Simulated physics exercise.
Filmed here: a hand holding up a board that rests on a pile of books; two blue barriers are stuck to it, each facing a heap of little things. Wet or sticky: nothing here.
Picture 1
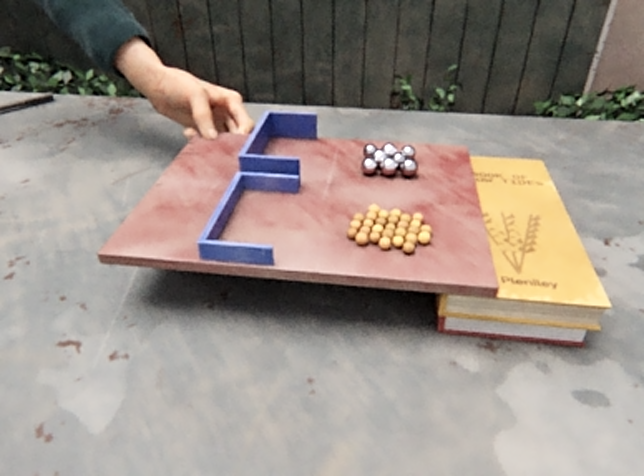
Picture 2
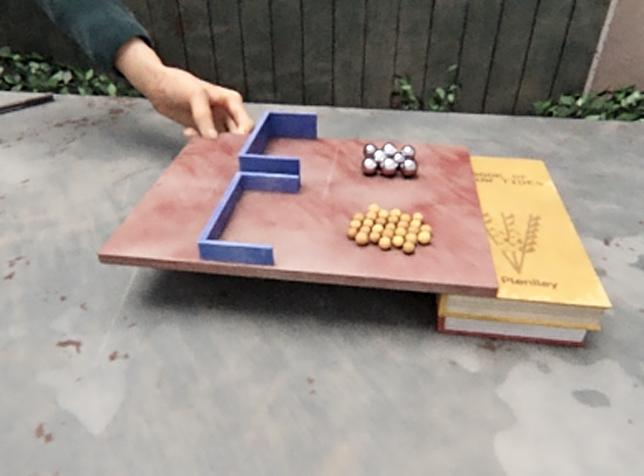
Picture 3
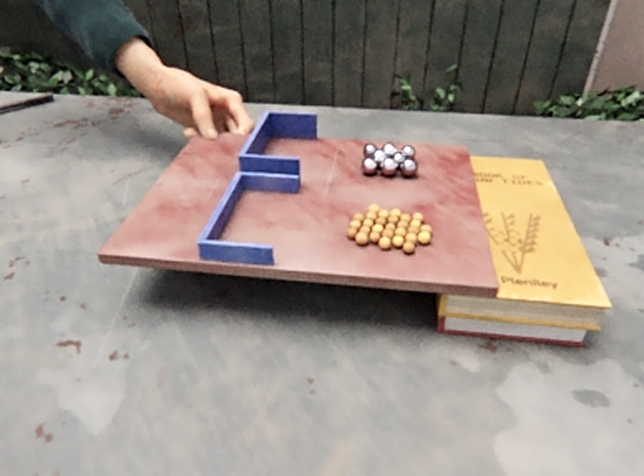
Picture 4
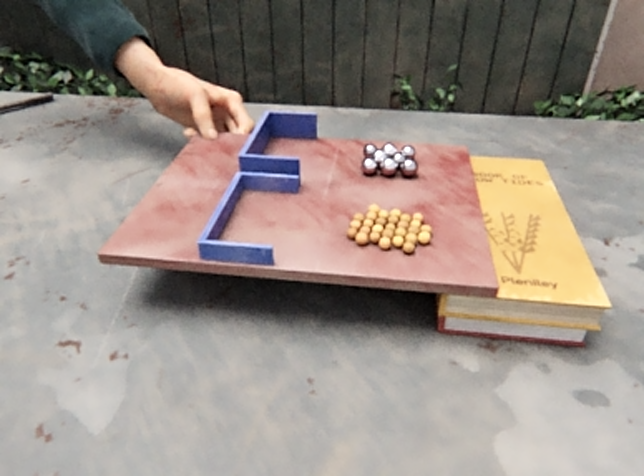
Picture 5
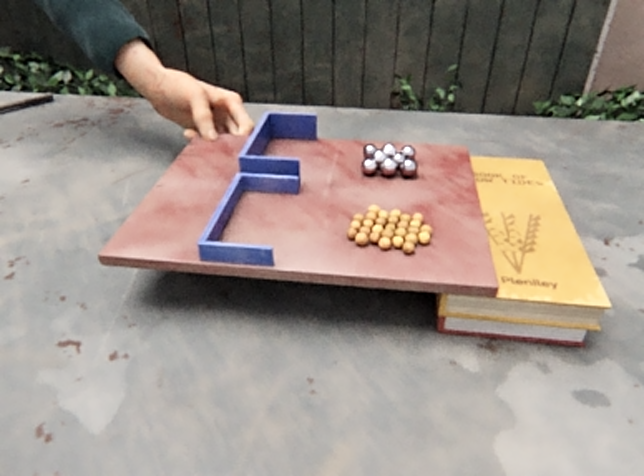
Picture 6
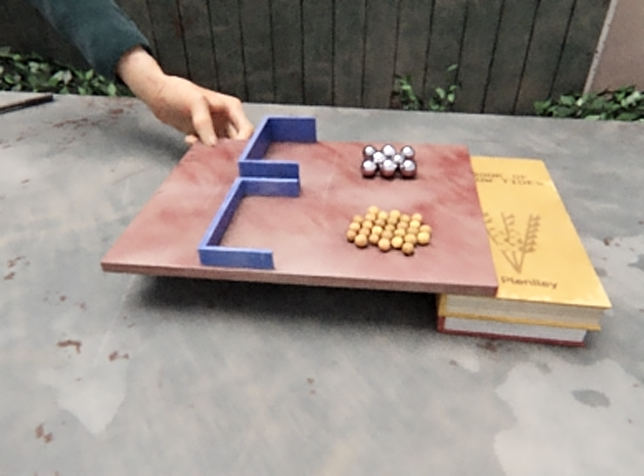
On a grey outdoor surface by a dark fence, a hand holds the left end of a reddish board whose right end rests on yellow books. Two blue barriers and two clusters of small balls, tan and metallic, sit on it. The hand lowers the left end slightly, and the clusters stay put.
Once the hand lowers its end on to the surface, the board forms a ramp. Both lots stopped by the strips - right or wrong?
Front batch: Right, stopped. Back batch: Right, stopped.
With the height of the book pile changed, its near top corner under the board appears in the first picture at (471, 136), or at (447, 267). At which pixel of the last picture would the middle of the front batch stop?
The centre would settle roughly at (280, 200) for the first try and roughly at (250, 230) for the second.
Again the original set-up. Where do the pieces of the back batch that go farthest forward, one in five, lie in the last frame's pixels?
Roughly (273, 168), I'd say.
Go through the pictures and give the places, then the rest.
The first frame shows held end of the board at (114, 253), level; book pile at (499, 225), low, a small part of the board's length; front batch at (391, 229), some round wooden beads; back batch at (399, 160), a few steel balls; front bar at (223, 212), taller than the pieces; back bar at (257, 145), taller than the pieces.
The second frame shows held end of the board at (114, 253), level; back batch at (399, 160).
The third frame shows held end of the board at (114, 253), level; front batch at (391, 229).
The fourth frame shows held end of the board at (114, 253), level; back batch at (399, 160).
The fifth frame shows held end of the board at (115, 254), level; front batch at (390, 229).
The sixth frame shows held end of the board at (117, 261), down by 2°; book pile at (499, 225); front batch at (390, 230), not moving; back batch at (379, 160), not moving; front bar at (224, 218); back bar at (256, 150).
Then, 0.18 s after the last picture, board sloping at 6°; front batch where it was; back batch where it was.
Then, 0.41 s after the last picture, board sloping at 10°; front batch on its way down; back batch on its way down.
Then, 0.66 s after the last picture, board resting at 10°; front batch has reached its bar; back batch has reached its bar.
At rest, board resting at 10°; front batch gathered behind its bar; back batch gathered behind its bar.
